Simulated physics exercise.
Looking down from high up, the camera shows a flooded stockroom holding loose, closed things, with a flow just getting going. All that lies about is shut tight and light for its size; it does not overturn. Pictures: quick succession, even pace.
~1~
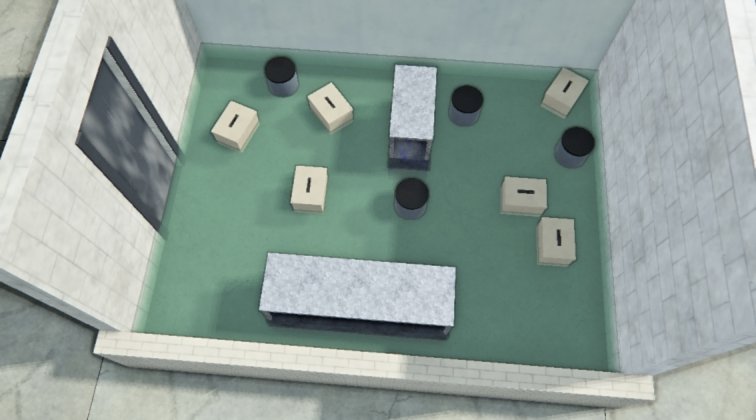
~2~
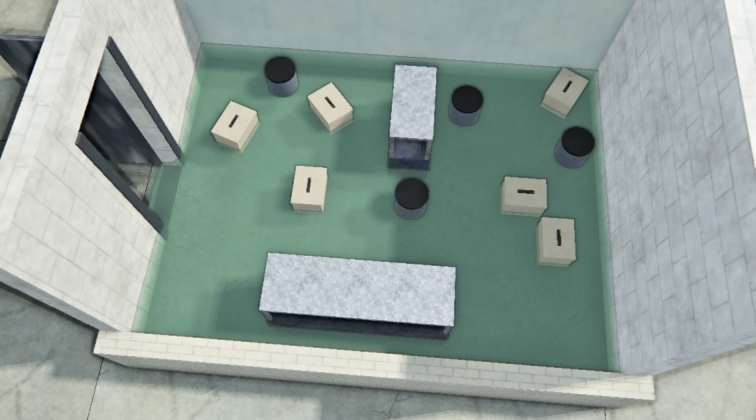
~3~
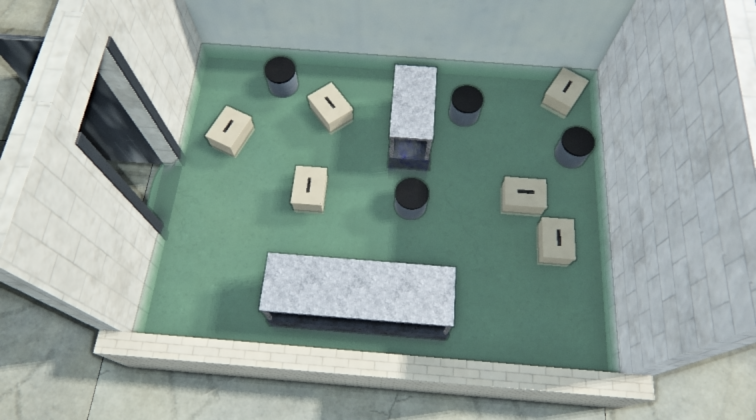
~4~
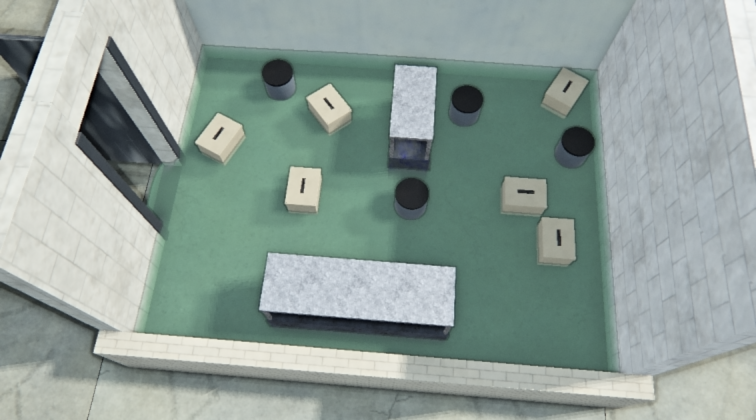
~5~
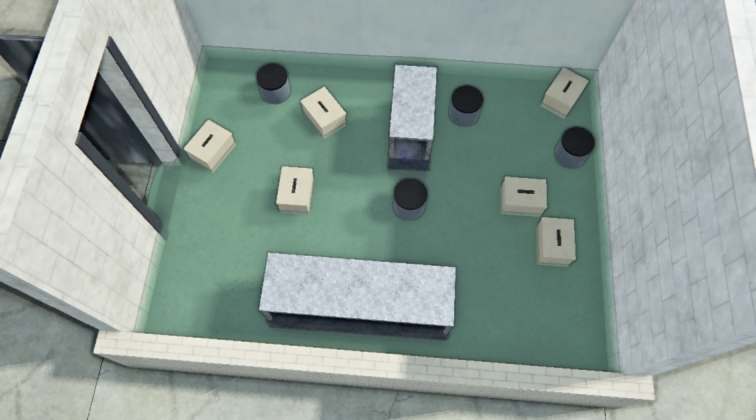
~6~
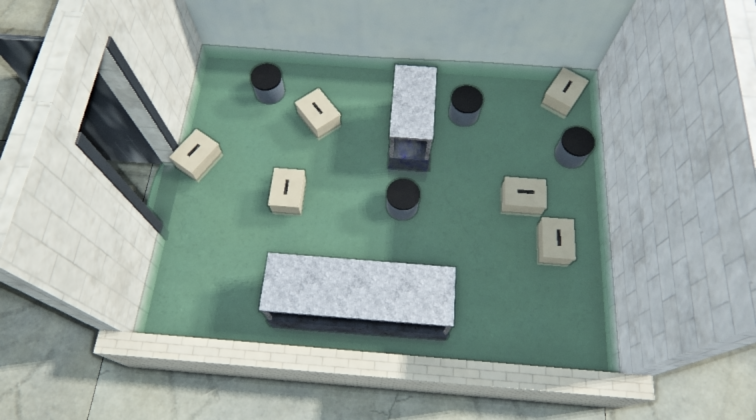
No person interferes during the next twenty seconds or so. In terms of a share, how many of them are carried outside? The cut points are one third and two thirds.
It falls between one third and two thirds.
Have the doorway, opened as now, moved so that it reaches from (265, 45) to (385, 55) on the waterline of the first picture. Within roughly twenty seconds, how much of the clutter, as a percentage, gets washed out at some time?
My figure is 80 %.
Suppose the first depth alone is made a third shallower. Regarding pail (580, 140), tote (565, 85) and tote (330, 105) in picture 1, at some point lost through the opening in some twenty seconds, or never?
Taking them in order: Remains in the room; remains in the room; leaves the room.
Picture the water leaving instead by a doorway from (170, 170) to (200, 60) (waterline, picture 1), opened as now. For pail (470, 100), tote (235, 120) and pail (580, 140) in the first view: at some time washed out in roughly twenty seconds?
In sequence - departs, departs, stays put.
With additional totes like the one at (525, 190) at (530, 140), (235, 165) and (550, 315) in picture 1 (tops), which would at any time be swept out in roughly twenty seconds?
First doesn't escape, second escapes, third doesn't escape.
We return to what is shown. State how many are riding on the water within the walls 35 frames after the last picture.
5 of them.
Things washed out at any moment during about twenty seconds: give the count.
The total is 5.
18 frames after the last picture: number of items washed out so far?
The number comes out at 2.
A moment on, 1 of 10 are out; 9 afloat.
Next, 2 of 10 are out; 8 afloat.
Later, 5 of 10 are out; 5 afloat.
In the end, 5 of 10 are out; 5 afloat.
